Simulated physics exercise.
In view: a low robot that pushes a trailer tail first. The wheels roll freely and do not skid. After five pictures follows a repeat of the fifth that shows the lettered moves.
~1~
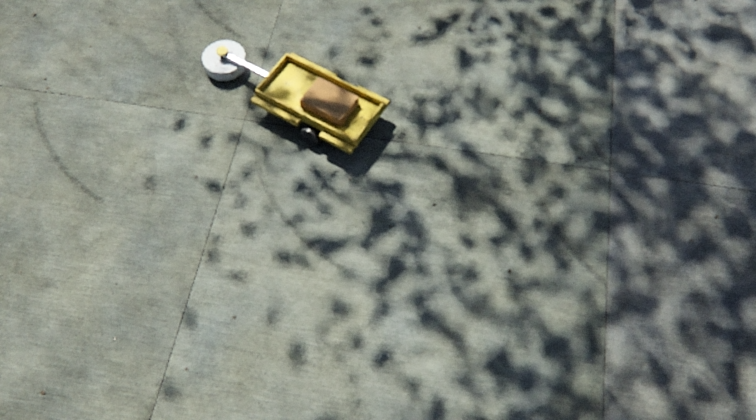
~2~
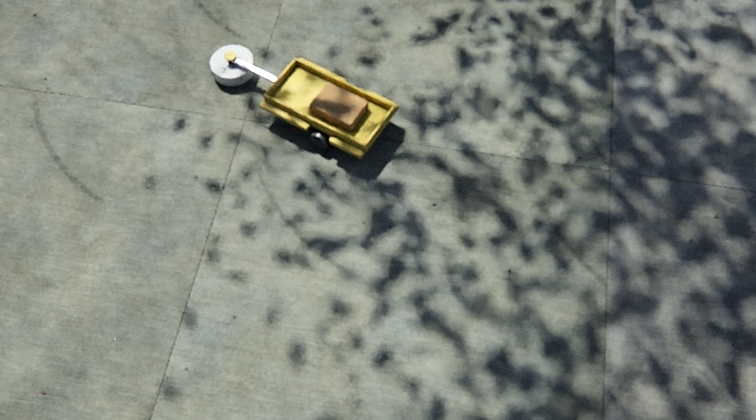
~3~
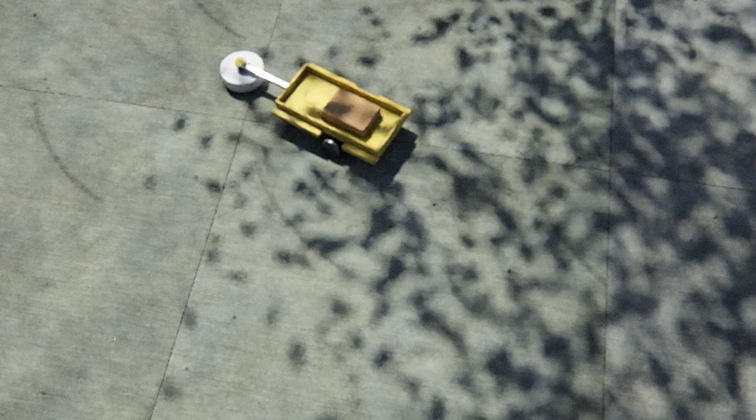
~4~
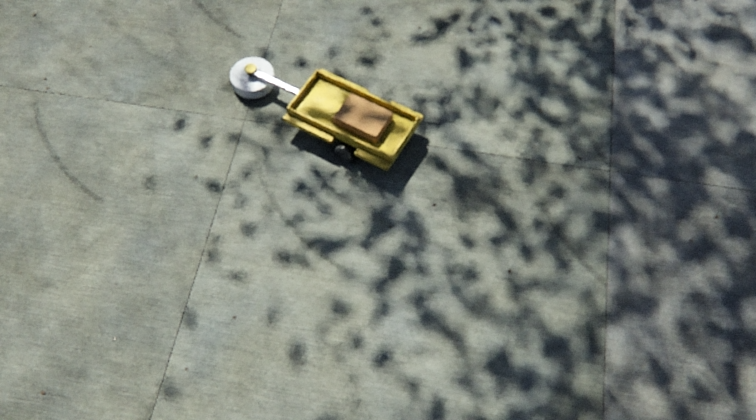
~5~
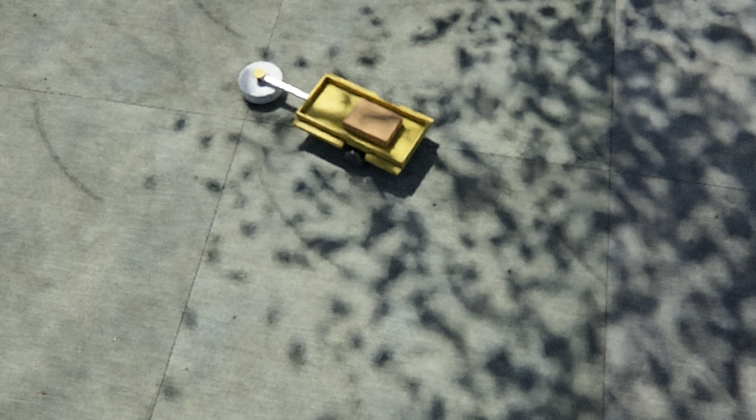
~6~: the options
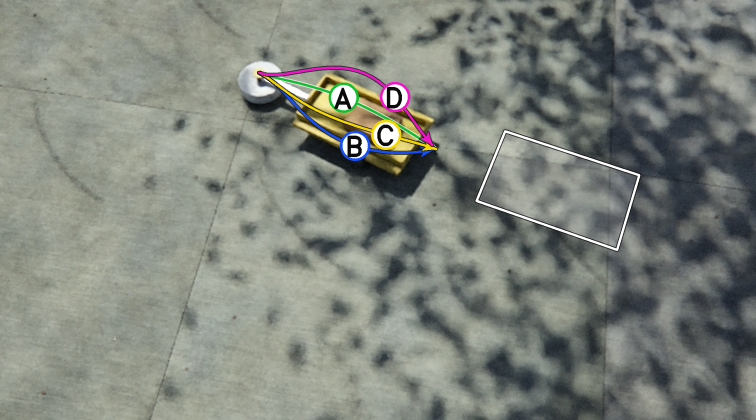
A round white robot pushes a yellow cart with a brown block a little rightward.
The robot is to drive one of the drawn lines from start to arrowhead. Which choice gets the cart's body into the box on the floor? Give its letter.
Only C brings the cart into the box.
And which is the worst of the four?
Route D.
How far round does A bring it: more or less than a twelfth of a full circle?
Less than that.
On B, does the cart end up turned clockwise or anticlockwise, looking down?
It turns anticlockwise.
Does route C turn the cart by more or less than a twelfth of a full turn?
Less.
On the marked copy, A from (259, 73) via (351, 101) to (436, 149); B from (259, 73) via (325, 131) to (433, 150); C from (259, 73) via (338, 120) to (436, 149); D from (259, 73) via (365, 74) to (432, 145); the bay at (559, 188).
Taking C. A third of the way, robot (312, 115), cart (426, 148).
Two thirds of the way, robot (375, 139), cart (496, 171).
When it is over, robot (435, 156), cart (559, 191); the cart stands in the bay.
As for the rest, A leaves the cart at (533, 231), out of the bay; B leaves the cart at (564, 163), out of the bay; D leaves the cart at (472, 261), out of the bay.
